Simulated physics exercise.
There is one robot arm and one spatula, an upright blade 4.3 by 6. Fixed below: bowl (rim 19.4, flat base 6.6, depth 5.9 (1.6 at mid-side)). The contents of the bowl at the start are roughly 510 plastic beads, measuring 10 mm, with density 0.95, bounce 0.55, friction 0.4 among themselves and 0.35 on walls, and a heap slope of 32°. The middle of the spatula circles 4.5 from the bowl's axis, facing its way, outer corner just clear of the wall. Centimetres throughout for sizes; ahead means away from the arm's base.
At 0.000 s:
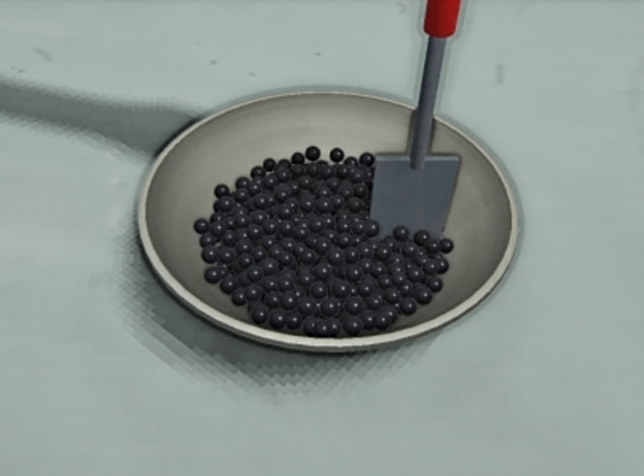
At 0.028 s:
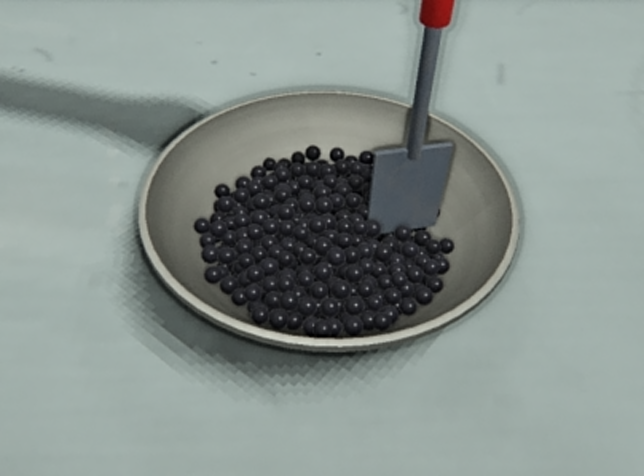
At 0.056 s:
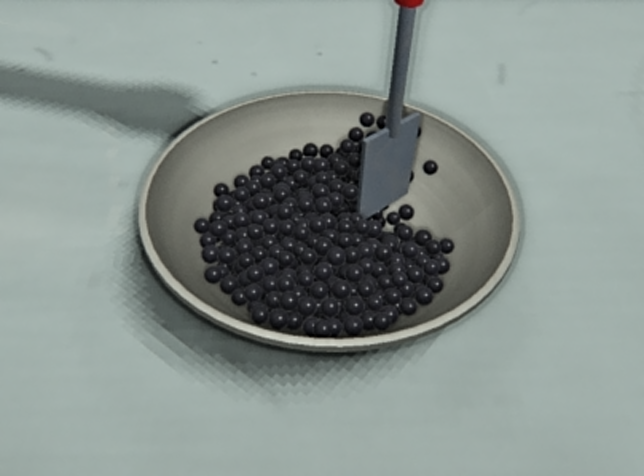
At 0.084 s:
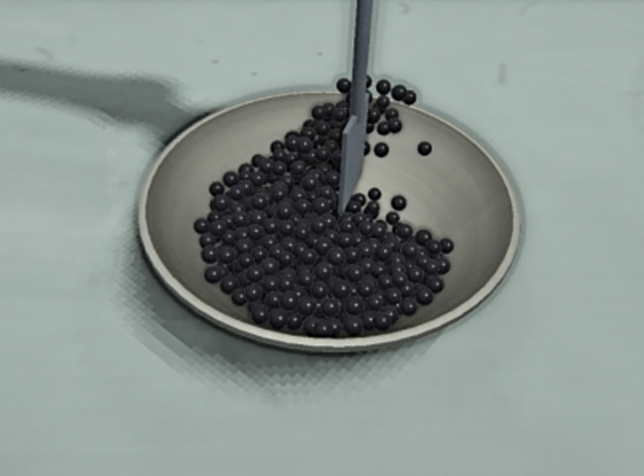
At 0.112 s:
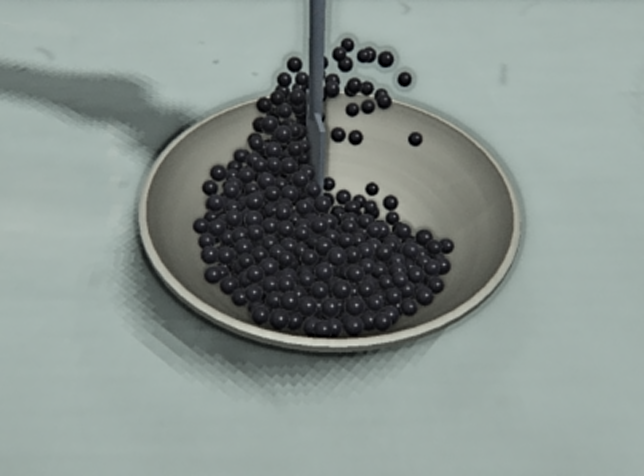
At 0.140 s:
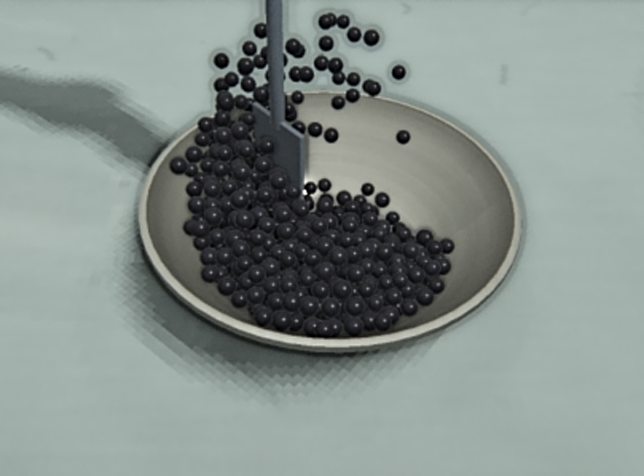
On a pale grey-green surface, seen from above at an angle by a camera that stays still, a wide shallow bowl sits near the centre. It holds a heap of glossy black beads, with a grey flat-bladed spatula with a red handle upright at its right side. The spatula sweeps leftward around the far side, turning its blade, pushing beads up the far left wall and flinging some above the rim.
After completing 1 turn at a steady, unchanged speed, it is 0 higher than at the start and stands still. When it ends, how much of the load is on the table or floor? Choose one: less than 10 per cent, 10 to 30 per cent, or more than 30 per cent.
The share is more than 30 per cent.
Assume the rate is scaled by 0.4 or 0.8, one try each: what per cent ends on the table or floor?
Estimates in order: Near 5 % and near 30 %.
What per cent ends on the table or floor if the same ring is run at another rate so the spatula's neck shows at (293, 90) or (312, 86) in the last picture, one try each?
Around 30 and 25 per cent respectively.
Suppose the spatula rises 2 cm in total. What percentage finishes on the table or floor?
Some 20 per cent.
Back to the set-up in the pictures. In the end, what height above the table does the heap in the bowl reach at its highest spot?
It reaches some 5.0 cm above the table.
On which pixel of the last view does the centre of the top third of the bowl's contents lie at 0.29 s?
Near pixel (403, 276).
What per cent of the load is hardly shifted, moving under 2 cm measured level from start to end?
20 %.
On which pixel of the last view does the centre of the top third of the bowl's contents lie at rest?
(372, 191).
After 0.22 s, 213° round, highest piece 11 above the table; 438 in the bowl, 3 on the table or floor, 67 in flight or on the tool.
After 0.29 s, 297° round, highest piece 13 above the table; 375 in the bowl, 37 on the table or floor, 96 in flight or on the tool.
After 0.53 s, 0° round, highest piece 6 above the table; 308 in the bowl, 191 on the table or floor, 9 in flight or on the tool.
After 1.23 s, 0° round, highest piece 5 above the table; 308 in the bowl, 200 on the table or floor.
In the end, 308 in the bowl, 200 on the table or floor. That is 39 % on the table or floor.
